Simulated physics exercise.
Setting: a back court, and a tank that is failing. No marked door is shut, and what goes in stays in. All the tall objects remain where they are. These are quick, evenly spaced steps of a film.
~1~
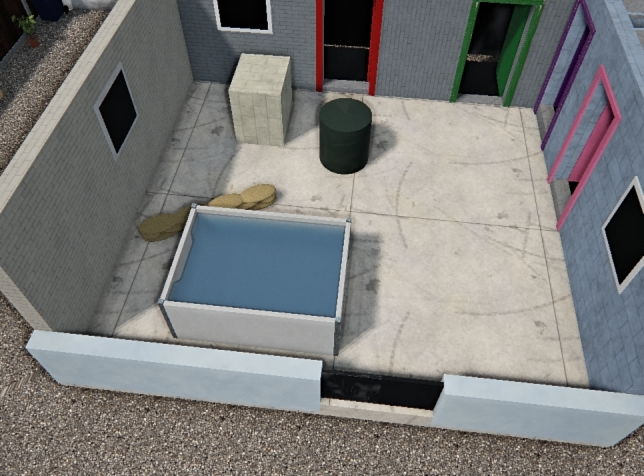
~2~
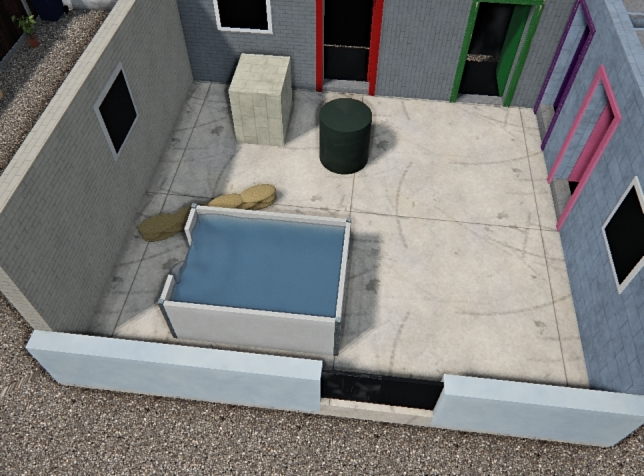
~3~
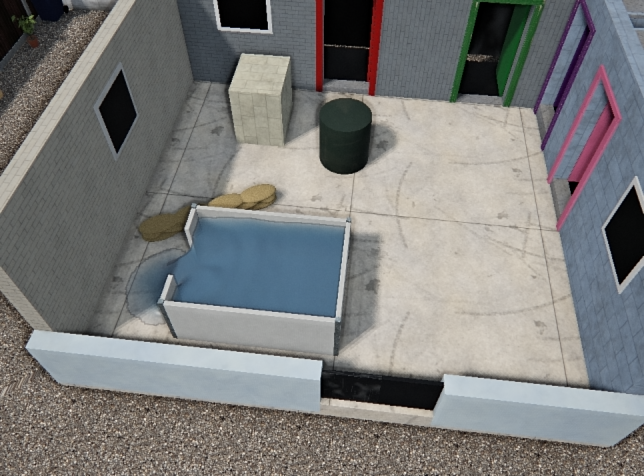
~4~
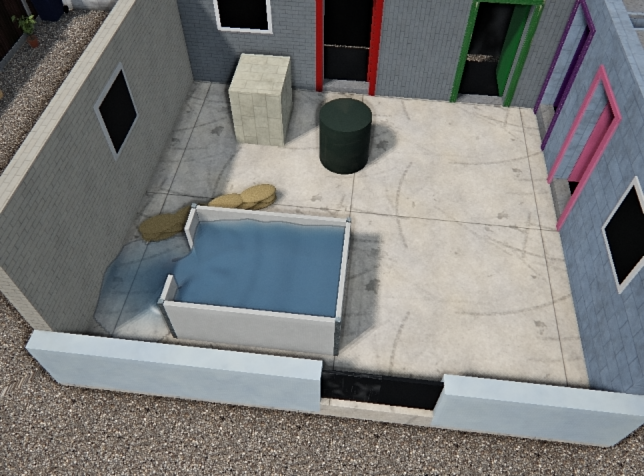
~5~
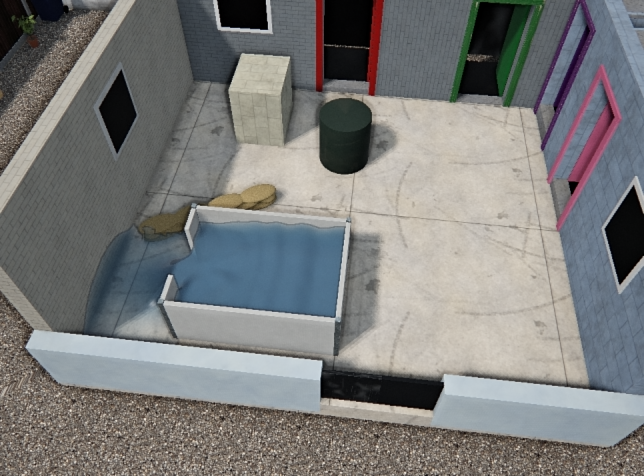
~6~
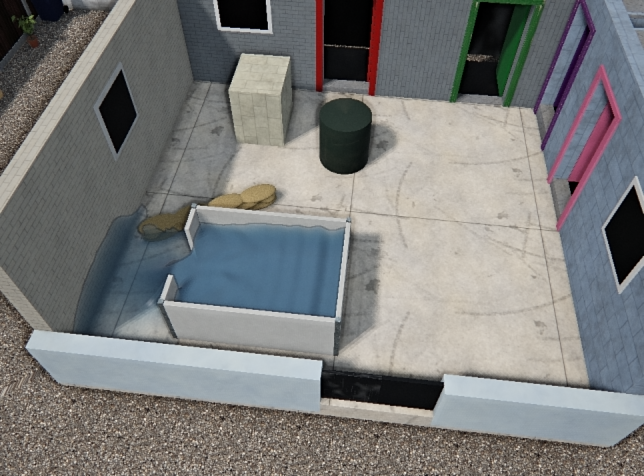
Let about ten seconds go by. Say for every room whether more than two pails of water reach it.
Outcome: The green door is going to let through more than allowed; the purple door is going to let through no more than allowed; the red door is going to let through no more than allowed; the pink door is going to let through no more than allowed.
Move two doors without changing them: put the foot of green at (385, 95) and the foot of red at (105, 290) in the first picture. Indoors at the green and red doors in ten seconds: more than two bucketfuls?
My reading: Green stays within the limit, red exceeds the limit.
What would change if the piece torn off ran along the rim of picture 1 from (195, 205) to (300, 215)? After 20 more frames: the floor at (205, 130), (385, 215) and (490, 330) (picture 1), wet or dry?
Result, in sequence: Sodden, sodden, spared by the spill.
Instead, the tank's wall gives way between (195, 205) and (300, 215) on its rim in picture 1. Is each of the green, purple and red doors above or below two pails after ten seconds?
Briefly, green door crosses the limit, purple door remains below the limit, and red door crosses the limit.
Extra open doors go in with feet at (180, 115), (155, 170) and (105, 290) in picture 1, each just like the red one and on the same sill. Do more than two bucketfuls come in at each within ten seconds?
Result, in listed order - misses the mark, misses the mark, beats the mark.
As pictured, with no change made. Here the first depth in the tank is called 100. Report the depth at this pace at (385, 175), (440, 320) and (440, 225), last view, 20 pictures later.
Respectively near 0, 2 and 0 per cent.
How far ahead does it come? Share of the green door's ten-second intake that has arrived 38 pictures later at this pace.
Close to 0 out of every hundred.
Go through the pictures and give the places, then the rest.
In the first frame, the water tank at (261, 263) is whole and still.
In the second frame, the front is at a hidden place, out from the gap at (189, 275).
In the third frame, water pours out at (190, 277) and has run to (132, 287).
In the fourth frame, the front is at (98, 306), out from the gap at (190, 278).
In the fifth frame, water pours out at (190, 278) and has run to a hidden place.
In the sixth frame, water pours out at (190, 277) and has run to (140, 209).
A moment on, water covers 15 % of the floor; the green door not reached, the purple door not reached, the red door not reached, the pink door not reached.
Next, water covers 30 % of the floor; the green door not reached, the purple door not reached, the red door not reached, the pink door not reached.
Then, water covers 55 % of the floor; the green door not reached, the purple door not reached, the red door wet at the sill, nothing in, the pink door not reached.
Later, water covers 85 % of the floor; the green door wet at the sill, nothing in, the purple door wet at the sill, nothing in, the red door wet at the sill, nothing in, the pink door wet at the sill, nothing in.
In the end, water covers 95 % of the floor; the green door far over two buckets in, the purple door wet at the sill, nothing in, the red door wet at the sill, nothing in, the pink door wet at the sill, nothing in.
